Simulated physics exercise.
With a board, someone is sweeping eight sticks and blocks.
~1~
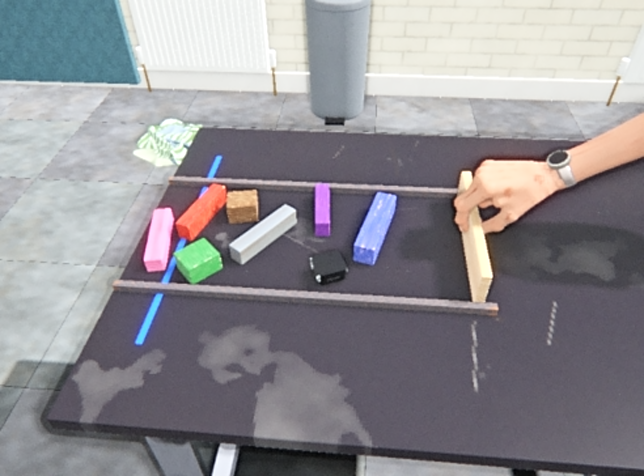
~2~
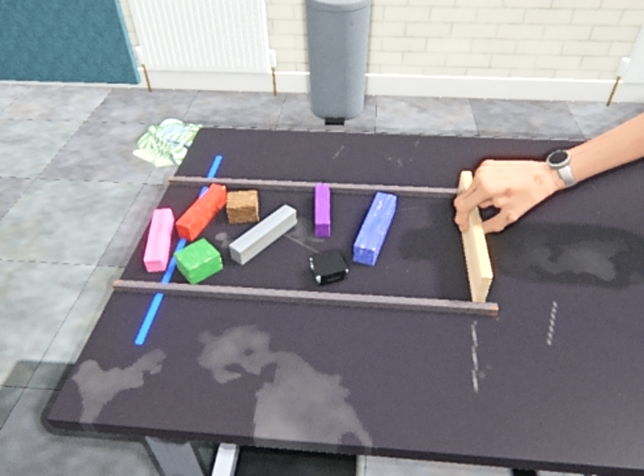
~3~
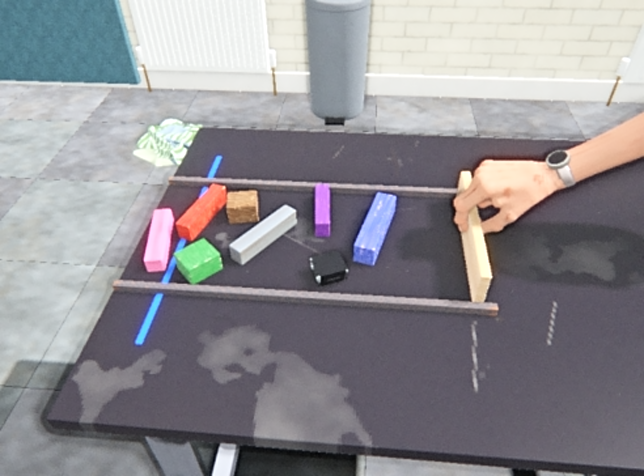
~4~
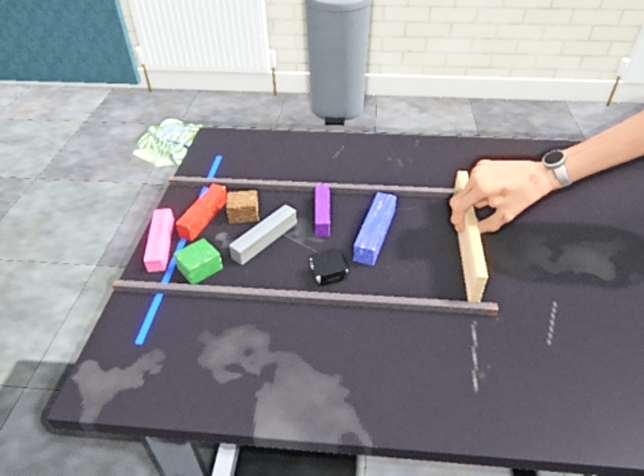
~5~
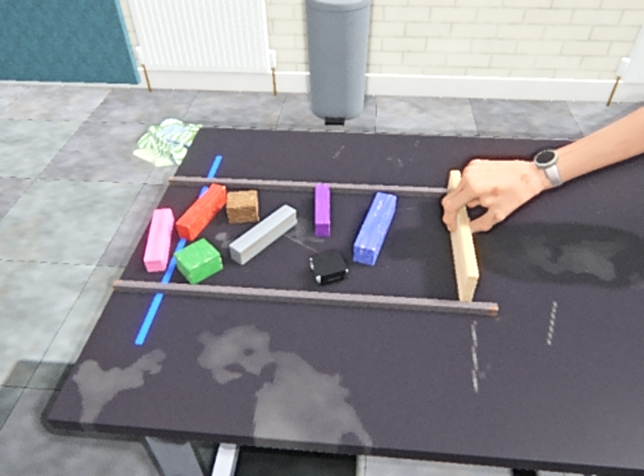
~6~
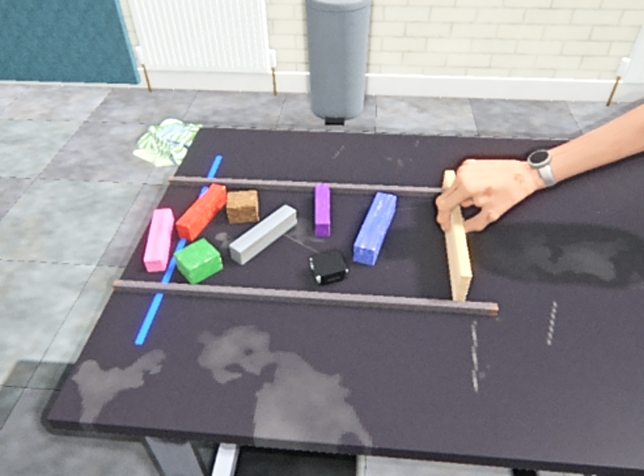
Hand wearing a watch holding a wooden board upright, then sliding it slightly left between two rails toward motionless coloured blocks.
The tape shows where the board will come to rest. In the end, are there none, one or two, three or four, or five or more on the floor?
There are three or four on the floor.
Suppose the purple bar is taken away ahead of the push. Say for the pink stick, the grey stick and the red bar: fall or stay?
The pink stick comes off; the grey stick stays put; the red bar comes off.
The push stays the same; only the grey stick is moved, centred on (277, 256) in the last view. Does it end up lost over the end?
Grey stick: Safe.
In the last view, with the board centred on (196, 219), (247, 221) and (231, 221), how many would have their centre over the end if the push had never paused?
The numbers are 2, 0 and 0.
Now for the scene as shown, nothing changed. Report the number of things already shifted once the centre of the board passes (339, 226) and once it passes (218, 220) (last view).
3 and 8.
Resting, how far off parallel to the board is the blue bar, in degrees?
It measures close to 0 degrees.
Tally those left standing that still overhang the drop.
You'd get 1.
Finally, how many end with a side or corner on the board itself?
So the total is 2.
A little later, none off yet; pink stick at rest near (160, 239); red bar at rest near (203, 211); green block at rest near (198, 261).
When it is over, the number that fall off is three or four; down, brown block, green block, red bar and pink stick.
